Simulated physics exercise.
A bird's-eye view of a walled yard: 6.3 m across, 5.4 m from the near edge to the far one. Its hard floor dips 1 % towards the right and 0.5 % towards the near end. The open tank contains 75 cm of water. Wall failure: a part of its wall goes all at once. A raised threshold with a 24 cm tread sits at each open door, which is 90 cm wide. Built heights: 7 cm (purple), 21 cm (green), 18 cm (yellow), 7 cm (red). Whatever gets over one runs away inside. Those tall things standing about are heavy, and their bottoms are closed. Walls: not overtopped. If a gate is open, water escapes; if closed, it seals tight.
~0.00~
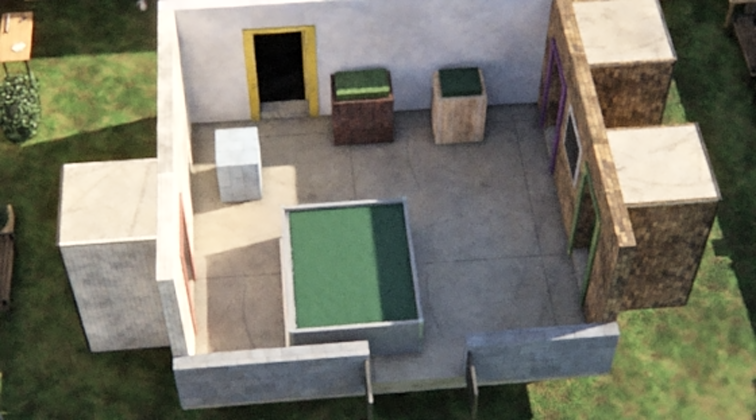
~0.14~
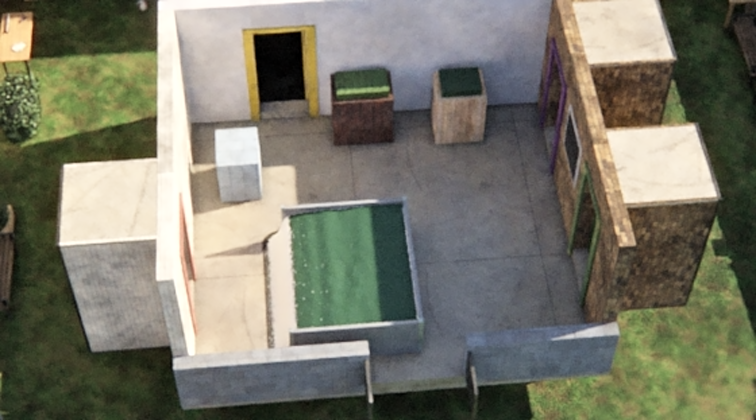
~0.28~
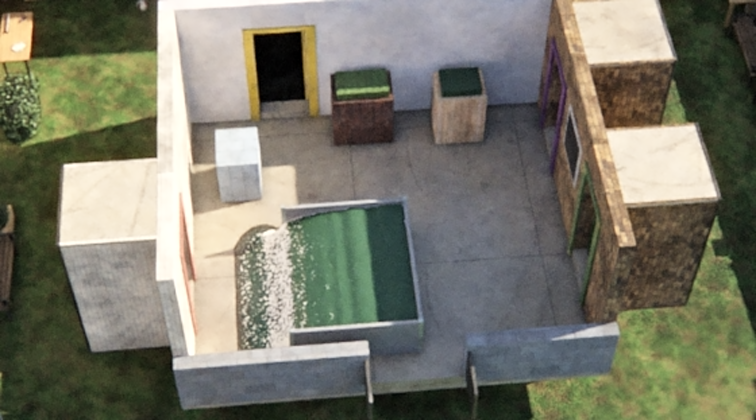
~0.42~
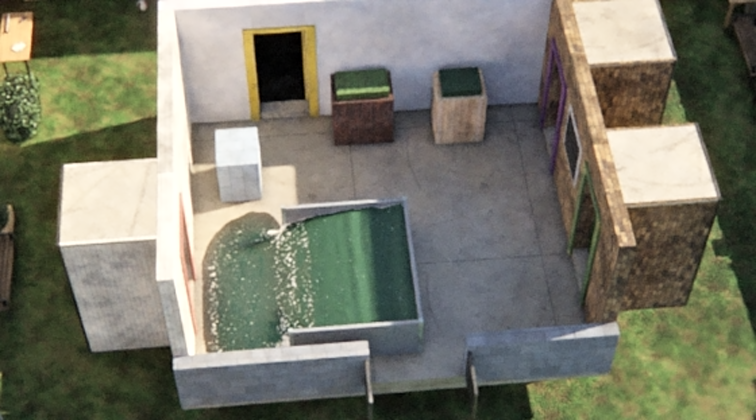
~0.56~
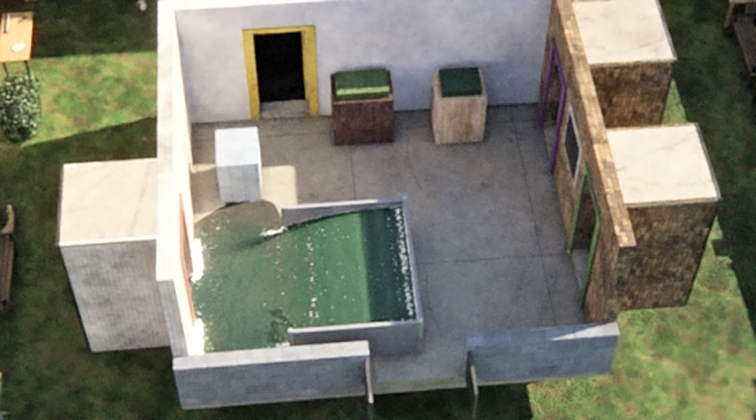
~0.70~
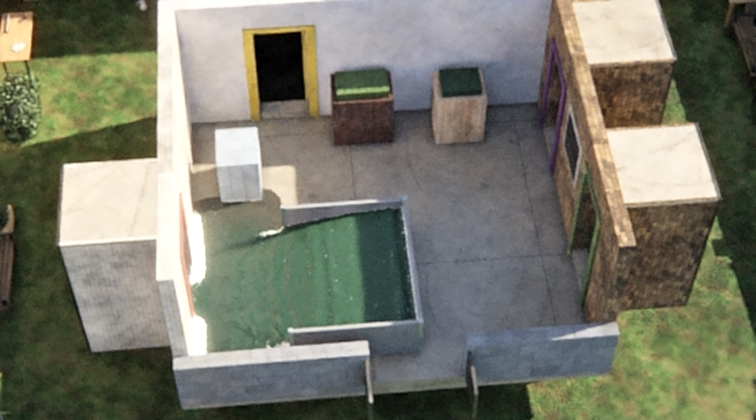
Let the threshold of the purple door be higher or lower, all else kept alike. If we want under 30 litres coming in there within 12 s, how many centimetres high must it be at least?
About 6.5 centimetres.
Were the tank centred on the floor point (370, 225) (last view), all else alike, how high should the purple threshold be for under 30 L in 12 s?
I'd put it at close to 12.0 cm.
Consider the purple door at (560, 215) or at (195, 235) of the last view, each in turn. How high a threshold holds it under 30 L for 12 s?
Roughly 9.0 cm for the first and 29 cm for the second.
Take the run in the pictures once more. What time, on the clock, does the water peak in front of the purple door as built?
Approximately 9.5 s.
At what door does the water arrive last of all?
Final door: Purple.
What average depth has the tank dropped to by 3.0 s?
The average depth is some 17 cm.
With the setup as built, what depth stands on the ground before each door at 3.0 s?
Centimetres: Purple = 0, green = 0, yellow = 10, red = 26.
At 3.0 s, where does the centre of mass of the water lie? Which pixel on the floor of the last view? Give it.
My guess is close to (276, 276).
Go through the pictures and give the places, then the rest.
The first frame shows the open tank at (350, 265) is whole and still, 75 cm deep; the purple door at (553, 110) is dry.
In the second frame, the front is at a hidden place, 0.3 m from the gap at (290, 286); 0.6 m2 of floor is wet, 75 cm left at the back.
In the third frame, the front is at a hidden place, 0.8 m from the gap at (290, 289); 1.9 m2 of floor is wet, 75 cm left at the back.
In the fourth frame, water pours out at (290, 290) and has run 1.3 m, to (211, 348); about 12 cm deep outside, 73 cm at the back.
In the fifth frame, the gap is at (290, 290), the front 1.8 m out at (179, 320); the back of the open tank holds 64 cm.
In the sixth frame, the front is at (180, 326), 1.8 m from the gap at (290, 290); 5.4 m2 of floor is wet, 64 cm left at the back; 5.1 m in a straight line remain to the purple door at (553, 110).
After 1.4 s water covers 25 % of the floor, deepest (52 cm) near (195, 315); it has not reached the purple door.
After 3.0 s water covers 45 % of the floor, deepest (36 cm) near (192, 130); it has not reached the purple door.
After 12.0 s water covers 95 % of the floor, deepest (10 cm) near (572, 354); 6 cm at the purple door, 21 litres in over its 7 cm threshold.
At the purple door as built, the water arrived by 5.3 s and peaked near 11 cm at 9.4 s.
With a threshold of 5 cm, 51 litres would have come in within the 12 s; with 7 cm, 21 litres. So under 30 litres takes about 6.5 cm.
